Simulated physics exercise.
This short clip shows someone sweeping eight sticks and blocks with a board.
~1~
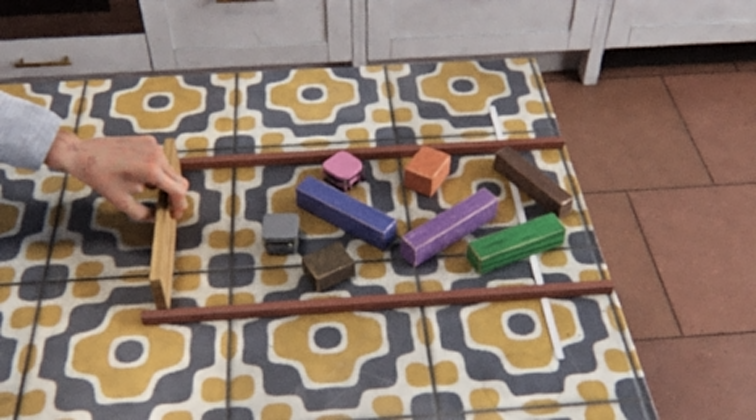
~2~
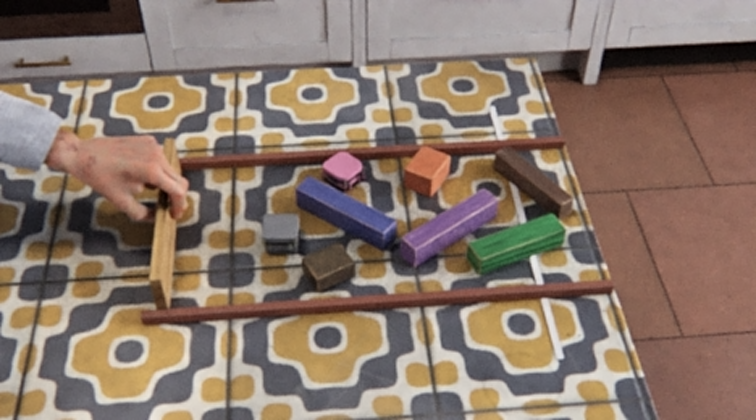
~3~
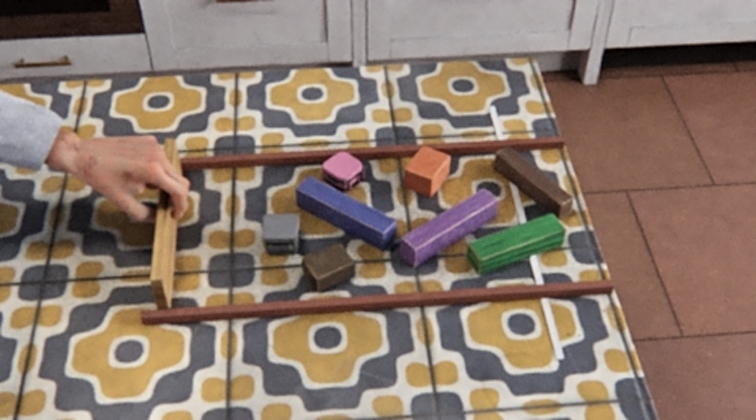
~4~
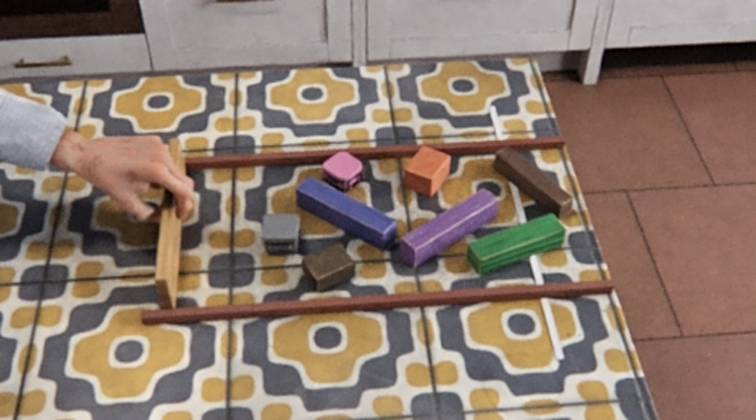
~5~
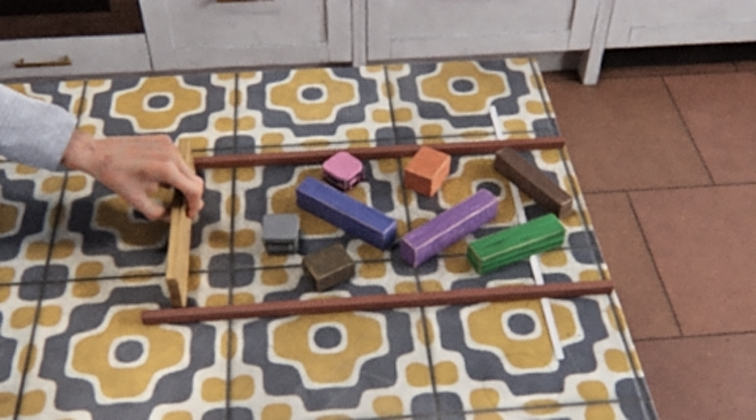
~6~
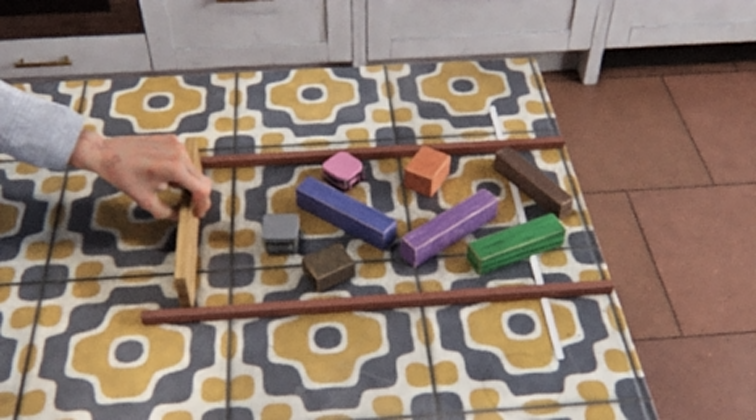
A hand held a wooden board upright between two long rails on a patterned tabletop, then slid it slightly to the right, while the colorful sticks and blocks ahead of it stayed still.
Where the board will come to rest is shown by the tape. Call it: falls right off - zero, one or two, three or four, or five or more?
Call: Three or four.
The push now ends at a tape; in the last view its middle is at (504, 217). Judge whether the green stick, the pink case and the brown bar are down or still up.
The green stick topples off, the pink case stays put, and the brown bar topples off.
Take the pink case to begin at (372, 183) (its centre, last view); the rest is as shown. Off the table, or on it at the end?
It remains in place.
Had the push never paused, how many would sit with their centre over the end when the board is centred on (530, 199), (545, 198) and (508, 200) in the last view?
Counts per position: 3 / 4 / 3.
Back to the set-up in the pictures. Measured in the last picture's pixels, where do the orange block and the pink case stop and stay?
You'll find the orange block at roughly (554, 157) and the pink case at roughly (522, 155).
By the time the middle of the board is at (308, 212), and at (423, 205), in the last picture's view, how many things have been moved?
Tally at point one: 3; at point two: 7.
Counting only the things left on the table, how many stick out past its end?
The answer comes to 1.
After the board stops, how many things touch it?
Number: 4.
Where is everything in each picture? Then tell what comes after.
Brown bar (532, 182); green stick (516, 243); purple bar (450, 227); board (167, 221); tape (522, 216), in the first picture.
Green stick (516, 244); orange block (427, 171), in the second picture.
Purple bar (450, 227); board (167, 221), in the third picture.
Brown bar (532, 182); pink case (343, 173), in the fourth picture.
Green stick (516, 244); blue bar (345, 213), in the fifth picture.
Brown bar (532, 182); green stick (516, 244); purple bar (450, 227); board (189, 219); tape (522, 216), in the sixth picture.
Soon after, none off yet; brown bar at rest near (532, 182); green stick at rest near (516, 244); purple bar at rest near (451, 228).
At rest, the number that fall off is three or four; fallen, purple bar, green stick and brown bar.
